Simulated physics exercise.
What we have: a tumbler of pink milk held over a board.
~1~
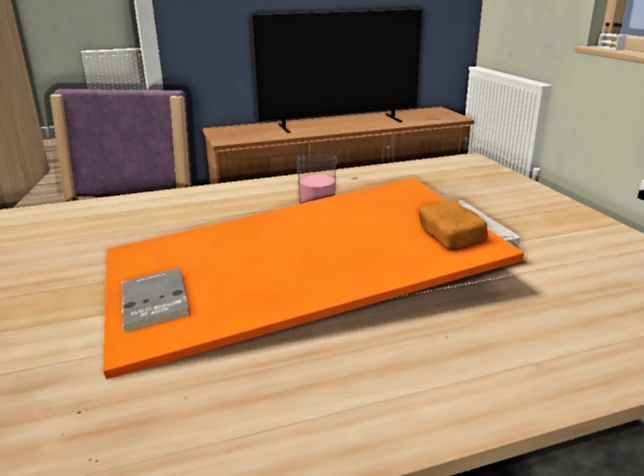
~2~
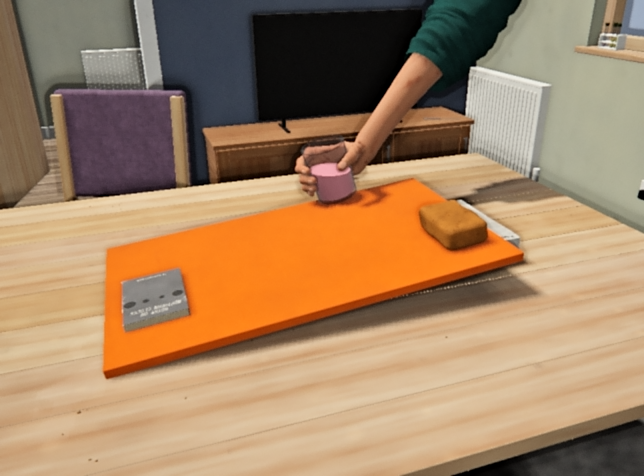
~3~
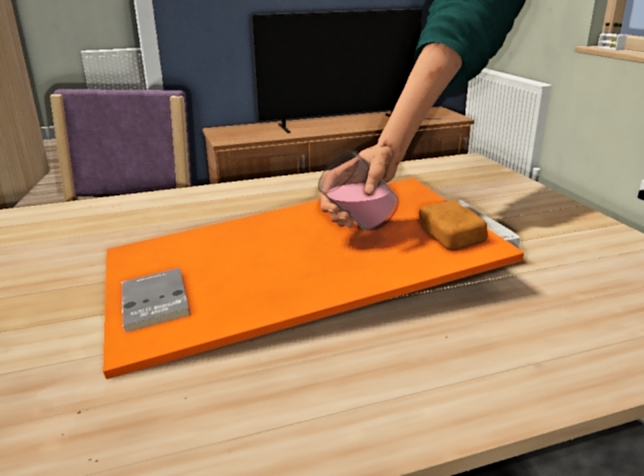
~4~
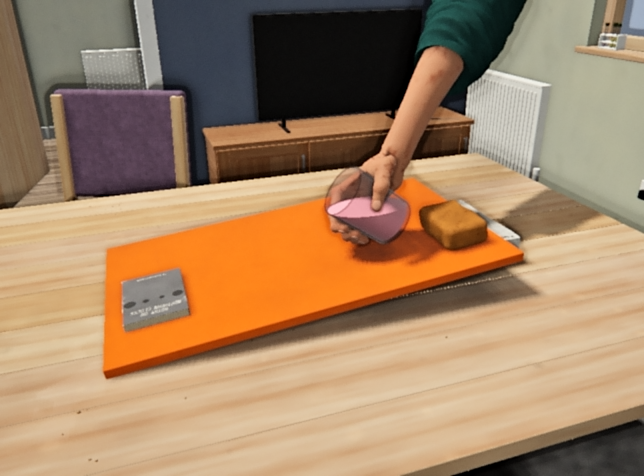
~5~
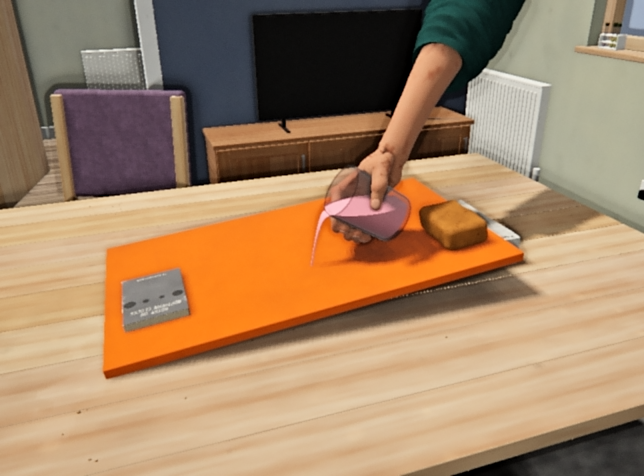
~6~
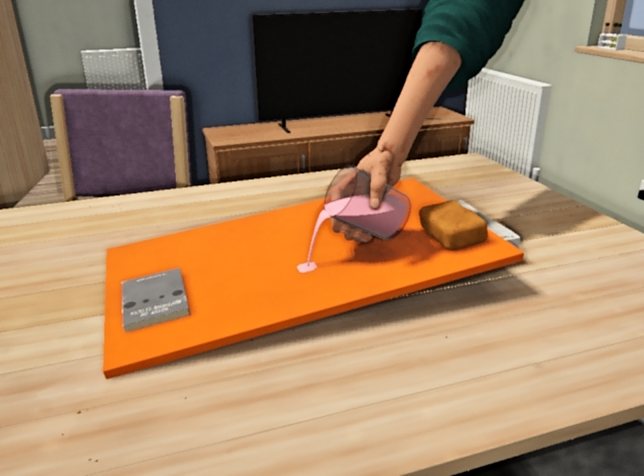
To begin with, a tumbler of pink milk stands behind a sloping orange board holding a gray notebook and a bread roll. A hand reaches in, grips the tumbler, lifts it over the board and tips it leftward. Pink milk then streams out and lands on the board, forming a small puddle.
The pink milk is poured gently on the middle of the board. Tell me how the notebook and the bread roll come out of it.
The notebook is reached; the bread roll escapes.
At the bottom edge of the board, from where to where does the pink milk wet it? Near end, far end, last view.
It runs from (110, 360) to (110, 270).
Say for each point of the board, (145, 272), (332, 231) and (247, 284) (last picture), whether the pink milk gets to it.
The first is soaked; the next untouched; the last soaked.
Soon after, it runs down to the left; the notebook is dry; the bread roll is dry.
Later, it runs down to the left and off the end; the notebook is wet; the bread roll is dry.
In the end, it runs down to the left and off the end; the notebook is wet; the bread roll is dry.
